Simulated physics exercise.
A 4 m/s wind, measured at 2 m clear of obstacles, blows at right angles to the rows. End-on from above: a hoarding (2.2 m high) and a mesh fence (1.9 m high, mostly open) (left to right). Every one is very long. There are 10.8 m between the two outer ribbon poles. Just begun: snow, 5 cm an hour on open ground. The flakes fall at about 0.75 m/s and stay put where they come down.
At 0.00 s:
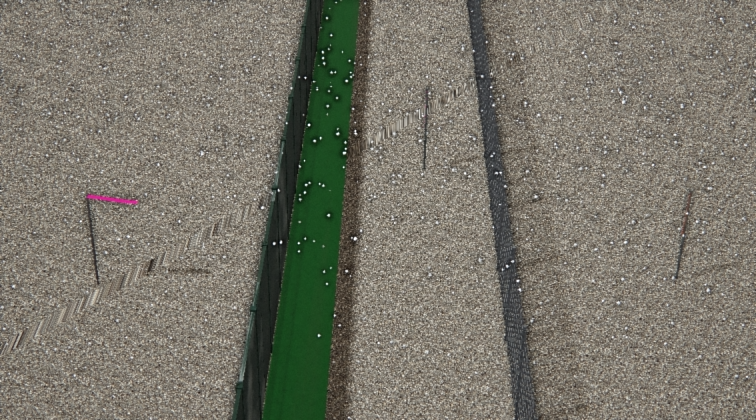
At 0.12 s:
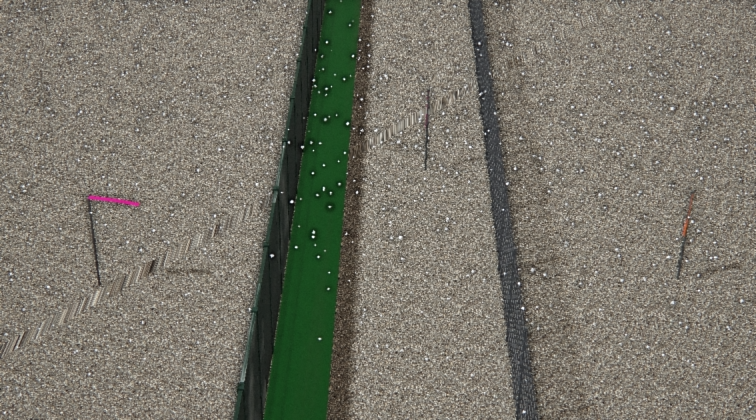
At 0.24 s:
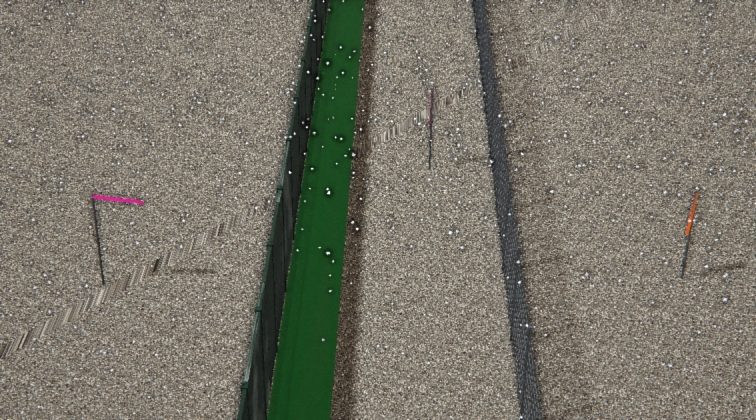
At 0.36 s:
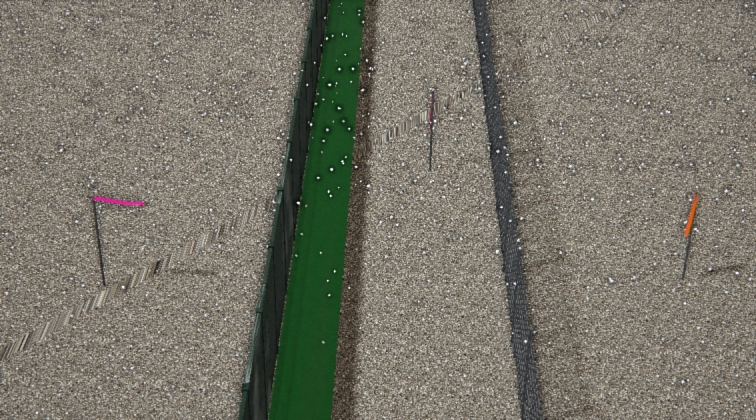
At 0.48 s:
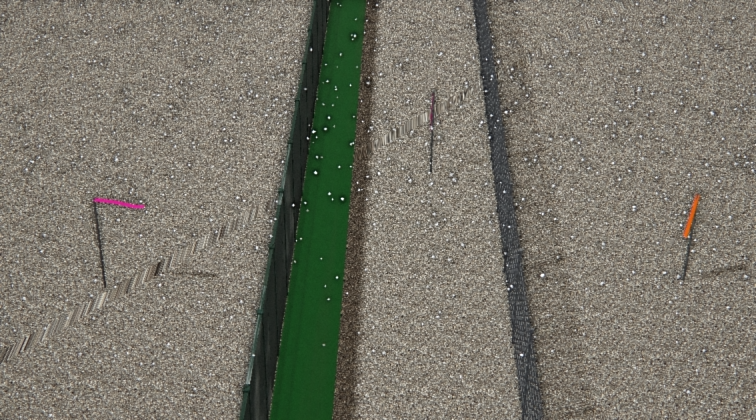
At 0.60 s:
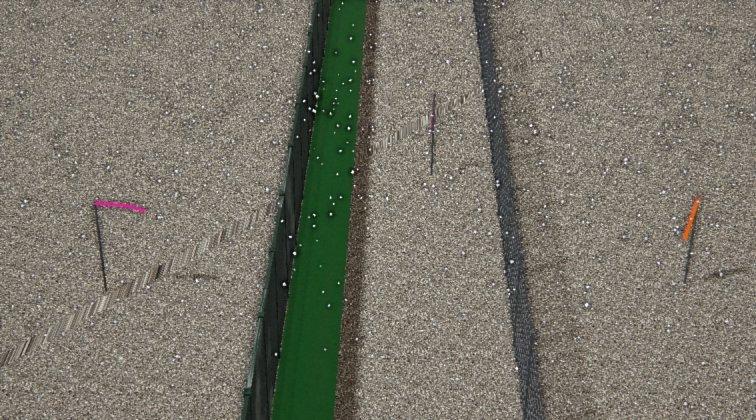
A pink ribbon on the left pole stretched out to the right while an orange one on the right pole hung low, as white flecks shifted over speckled ground and a long green strip.
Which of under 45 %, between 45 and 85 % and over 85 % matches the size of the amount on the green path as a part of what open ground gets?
The match is from 45 to 85 %.
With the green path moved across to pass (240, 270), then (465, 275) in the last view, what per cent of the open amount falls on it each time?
In turn about 100 %, 80 %.
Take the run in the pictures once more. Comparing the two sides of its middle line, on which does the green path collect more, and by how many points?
Result: Right portion ahead by approx. 25 points.
10 minutes on, 5 mm on the green path, 8 mm in the open.
30 minutes on, 16 mm on the green path, 25 mm in the open.
60 minutes on, 32 mm on the green path, 50 mm in the open, so the green path has 64 % of the open amount; the left half of it has 51 %, the right half 76 %.
